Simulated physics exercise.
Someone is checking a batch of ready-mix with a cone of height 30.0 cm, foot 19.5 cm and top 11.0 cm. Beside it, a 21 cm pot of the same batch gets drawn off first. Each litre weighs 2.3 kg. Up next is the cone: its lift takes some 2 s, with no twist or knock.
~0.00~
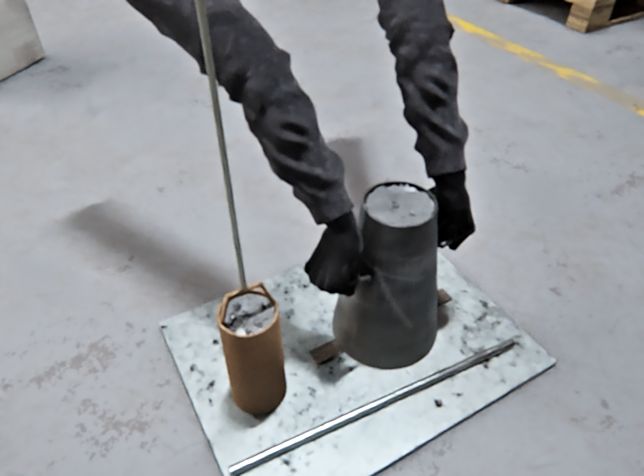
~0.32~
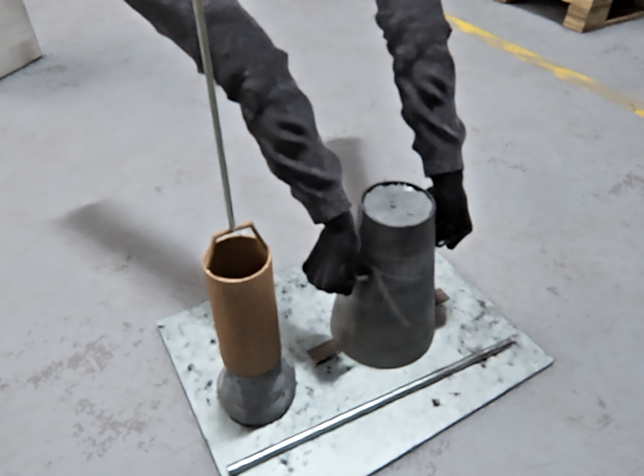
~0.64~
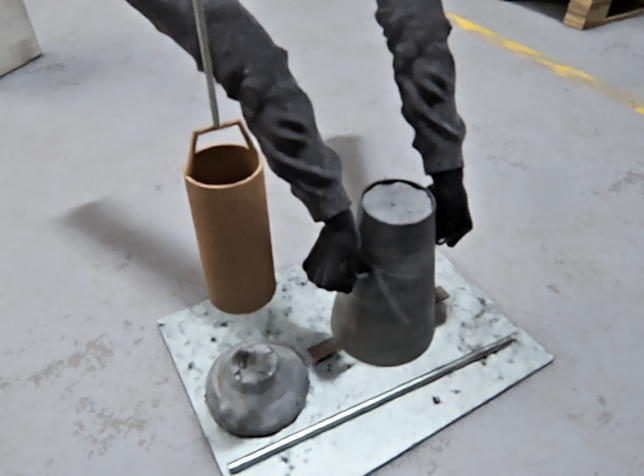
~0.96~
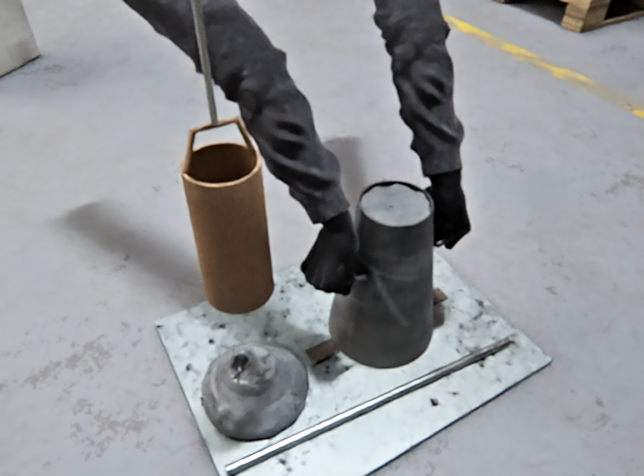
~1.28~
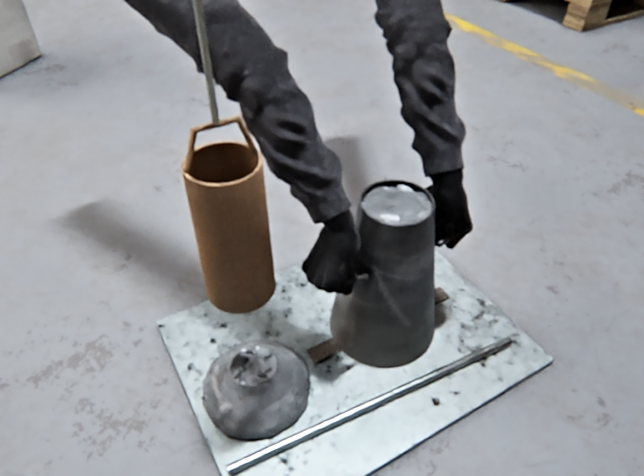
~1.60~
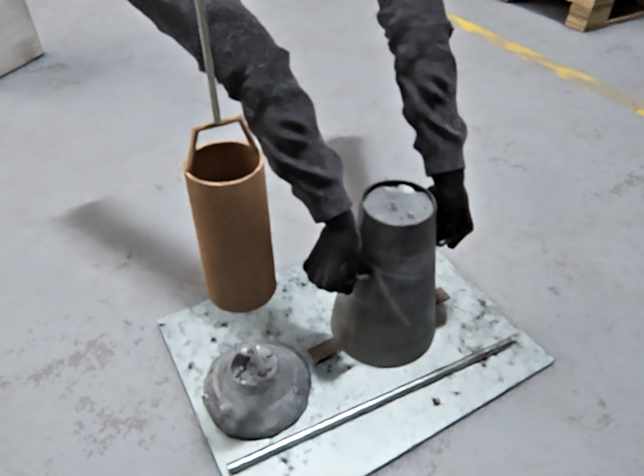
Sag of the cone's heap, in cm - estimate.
22 cm.
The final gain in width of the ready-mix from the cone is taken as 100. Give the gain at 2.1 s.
50 %.
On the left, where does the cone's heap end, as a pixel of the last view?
That point lies close to (286, 327) in the last picture.
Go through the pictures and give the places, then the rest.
Middle of the pot's mouth at (248, 313), still down; middle of the cone's top at (399, 204), not yet moved, in the first frame.
Middle of the pot's mouth at (237, 258), raised 11 cm; middle of the cone's top at (397, 203), not yet moved, in the second frame.
Middle of the pot's mouth at (223, 166), raised 25 cm; the heap from the pot 7.7 cm high and 18 cm wide, top at (254, 363); middle of the cone's top at (397, 201), not yet moved, in the third frame.
Middle of the pot's mouth at (221, 164), raised 26 cm; the heap from the pot 7.2 cm high and 19 cm wide, top at (252, 366); middle of the cone's top at (395, 203), not yet moved, in the fourth frame.
Middle of the pot's mouth at (222, 164), raised 26 cm; the heap from the pot 7.1 cm high and 19 cm wide, top at (254, 366); middle of the cone's top at (397, 203), not yet moved, in the fifth frame.
Middle of the pot's mouth at (224, 163), raised 26 cm; the heap from the pot 7.0 cm high and 19 cm wide, top at (254, 366); middle of the cone's top at (398, 202), not yet moved, in the sixth frame.
By 2.1 s, the cone is up 7.1 cm; the ready-mix has come down 13 cm to 17 cm and is 29 cm wide.
By 2.6 s, the cone is up 19 cm; the ready-mix has come down 21 cm to 8.8 cm and is 37 cm wide.
By 3.1 s, the cone is up 31 cm; the ready-mix has come down 22 cm to 8.4 cm and is 37 cm wide.
By 3.7 s, the cone is clear; the ready-mix has come down 22 cm to 8.3 cm and is 37 cm wide.
By 4.3 s, at rest, the cone is clear; the ready-mix has come down 22 cm to 8.2 cm and is 38 cm wide.
